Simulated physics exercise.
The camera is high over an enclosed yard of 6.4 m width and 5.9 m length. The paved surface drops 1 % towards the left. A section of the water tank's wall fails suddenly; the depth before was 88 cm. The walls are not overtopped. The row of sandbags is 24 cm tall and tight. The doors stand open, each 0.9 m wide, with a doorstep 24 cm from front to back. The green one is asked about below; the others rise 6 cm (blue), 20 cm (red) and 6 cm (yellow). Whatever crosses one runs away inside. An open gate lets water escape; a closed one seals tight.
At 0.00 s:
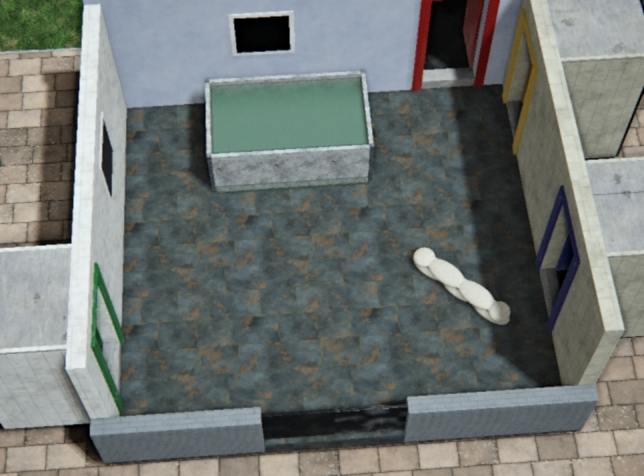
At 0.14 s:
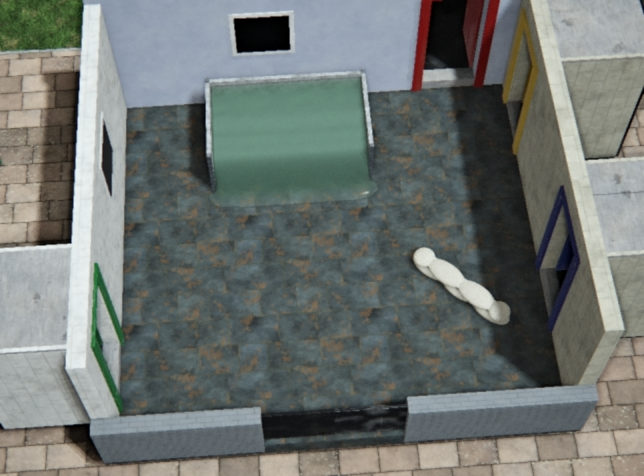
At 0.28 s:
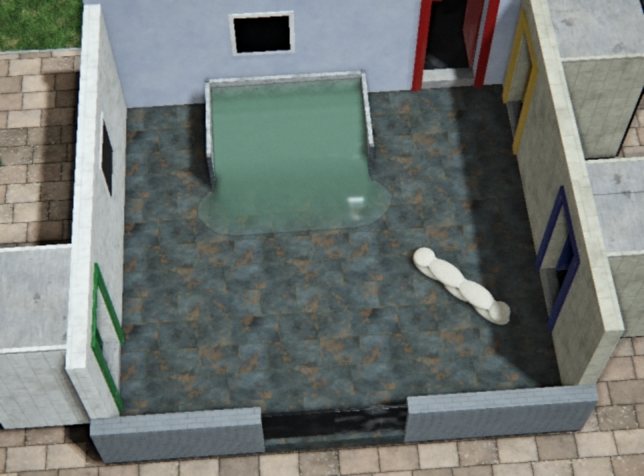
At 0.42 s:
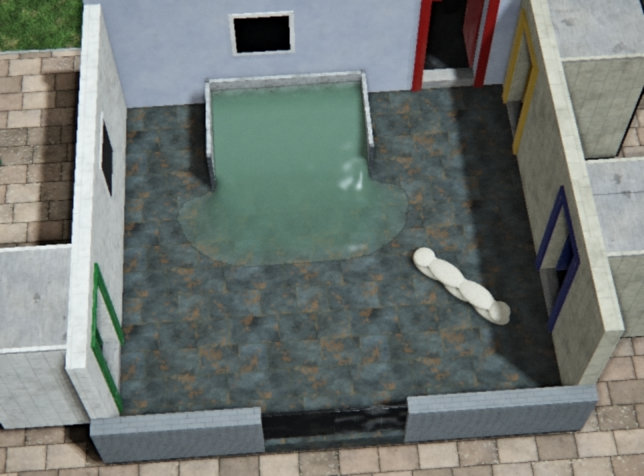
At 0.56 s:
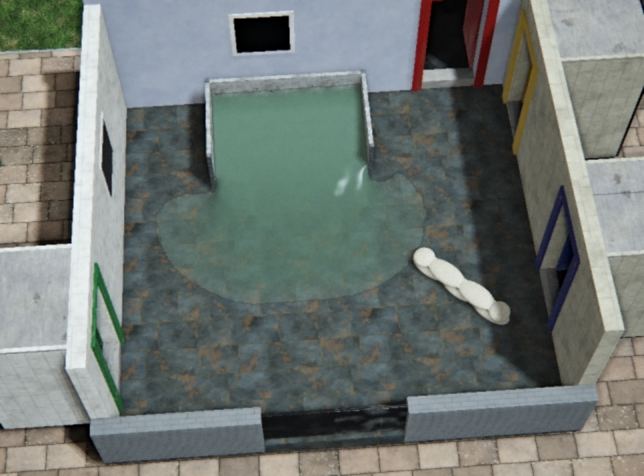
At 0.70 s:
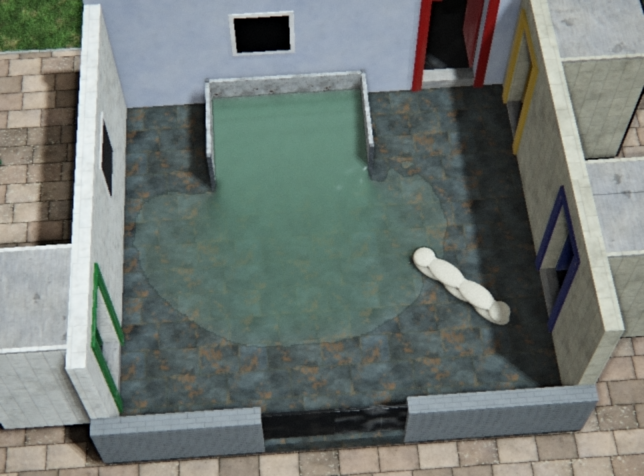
In this clip, the front wall of a raised tank of green water disappears in a walled yard, and the water pours onto the dark paving, spreading in a widening rounded pool that reaches a white twisted object.
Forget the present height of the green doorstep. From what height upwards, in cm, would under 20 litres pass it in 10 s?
It would have to be roughly 27 cm high.
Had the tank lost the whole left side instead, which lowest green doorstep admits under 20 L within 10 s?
Then roughly 16 cm.
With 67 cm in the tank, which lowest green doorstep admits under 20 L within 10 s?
About 20 cm.
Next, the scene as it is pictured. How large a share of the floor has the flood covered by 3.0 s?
Near 70 per cent is wet.
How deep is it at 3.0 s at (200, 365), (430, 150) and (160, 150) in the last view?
In that order: 23, 0 and 0 cm.
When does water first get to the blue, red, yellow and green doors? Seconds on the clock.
Arrival: Blue 1.6 s, red 5.5 s, yellow 5.0 s, green 1.2 s.
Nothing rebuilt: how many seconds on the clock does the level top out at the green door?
Near 2.8 s.
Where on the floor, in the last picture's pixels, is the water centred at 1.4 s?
Near (294, 252).
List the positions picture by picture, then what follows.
The first picture shows still water, 88 cm deep, in the water tank at (288, 116); the green door at (109, 345) is dry.
In the second picture, water pours out at (291, 171) and has run 0.3 m, to (223, 204); about 7 cm deep outside, 88 cm at the back.
In the third picture, water pours out at (292, 174) and has run 0.8 m, to (235, 232); about 15 cm deep outside, 78 cm at the back.
In the fourth picture, water pours out at (292, 175) and has run 1.4 m, to (236, 262); about 14 cm deep outside, 75 cm at the back.
In the fifth picture, the gap is at (292, 176), the front 2.0 m out at (246, 299); the back of the water tank holds 70 cm.
In the sixth picture, the front is at (252, 341), 2.8 m from the gap at (292, 177); 10.2 m2 of floor is wet, 61 cm left at the back; the green door at (109, 345), 4.1 m from the gap, is still 1.4 m from the nearest water.
After 1.4 s water covers 60 % of the floor, deepest (44 cm) near (297, 426); 10 cm at the green door, 0 litres in over its 17 cm doorstep.
After 3.0 s water covers 70 % of the floor, deepest (36 cm) near (120, 439); 32 cm at the green door, 38 litres in over its 17 cm doorstep.
After 10.0 s water covers 95 % of the floor, deepest (18 cm) near (171, 249); 13 cm at the green door, 79 litres in over its 17 cm doorstep.
At the green door as built, the water arrived by 1.2 s and peaked near 34 cm at 2.8 s.
With a doorstep of 22.5 cm, 39 litres would have come in within the 10 s; with 30.5 cm, 10 litres. So under 20 litres takes about 27 cm.
